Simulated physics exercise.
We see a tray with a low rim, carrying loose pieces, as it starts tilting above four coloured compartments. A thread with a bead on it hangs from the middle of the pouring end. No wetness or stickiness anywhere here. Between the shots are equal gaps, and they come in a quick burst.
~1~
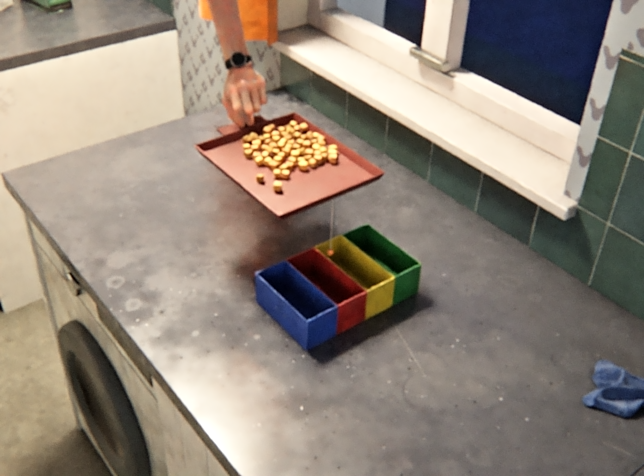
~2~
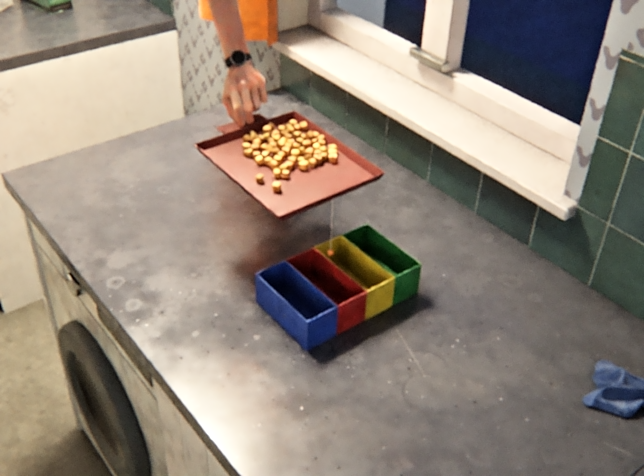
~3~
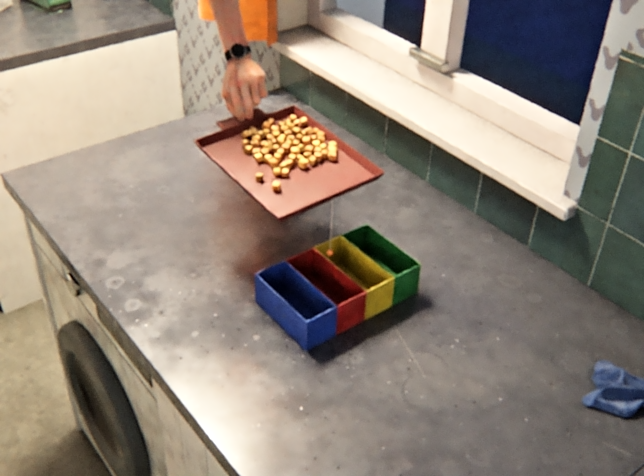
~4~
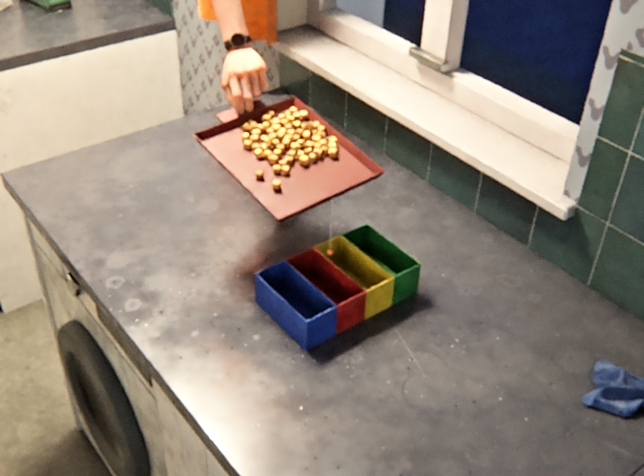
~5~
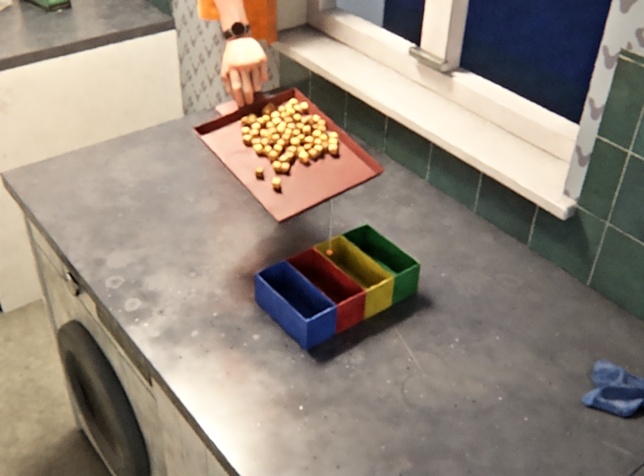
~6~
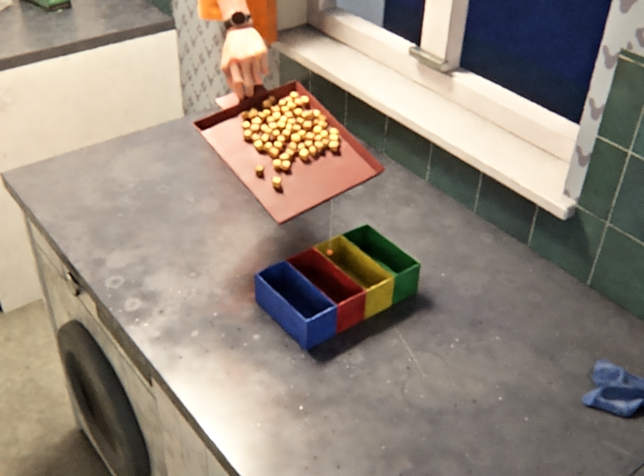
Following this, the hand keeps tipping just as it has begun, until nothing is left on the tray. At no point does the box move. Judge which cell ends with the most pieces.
The blue cell ends with the most.
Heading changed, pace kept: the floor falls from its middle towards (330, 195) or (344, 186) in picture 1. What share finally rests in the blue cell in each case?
Lab note: Case 1 near 10 %, case 2 near 0 %.
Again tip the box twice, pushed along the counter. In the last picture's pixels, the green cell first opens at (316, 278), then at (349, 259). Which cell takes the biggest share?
It would be the yellow one the first time and red the second time.
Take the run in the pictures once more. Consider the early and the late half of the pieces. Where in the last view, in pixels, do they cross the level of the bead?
Roughly (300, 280) first, then roughly (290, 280).
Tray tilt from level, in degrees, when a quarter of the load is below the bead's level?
Roughly 65 degrees.
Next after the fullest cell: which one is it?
It is the cell in red.
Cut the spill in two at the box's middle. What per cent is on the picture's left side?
I'd put it at around 100 per cent.
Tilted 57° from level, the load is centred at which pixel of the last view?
Look close to (303, 206) in the last picture.
Soon, tray tipped steeply; most on the tray; about a quarter falling or outside the box.
A while on, tray tipped right over; a small part on the tray; about a third in the blue cell; about a quarter in the red cell; a stray few in the yellow cell; about a third falling or outside the box.
Towards the end, tray tipped past a quarter turn; about half in the blue cell; about a third in the red cell; a small part in the yellow cell; about a quarter falling or outside the box.
Finally, tray tipped past a quarter turn; about half in the blue cell; about a third in the red cell; a small part in the yellow cell; none in the green cell; about a quarter outside the box.
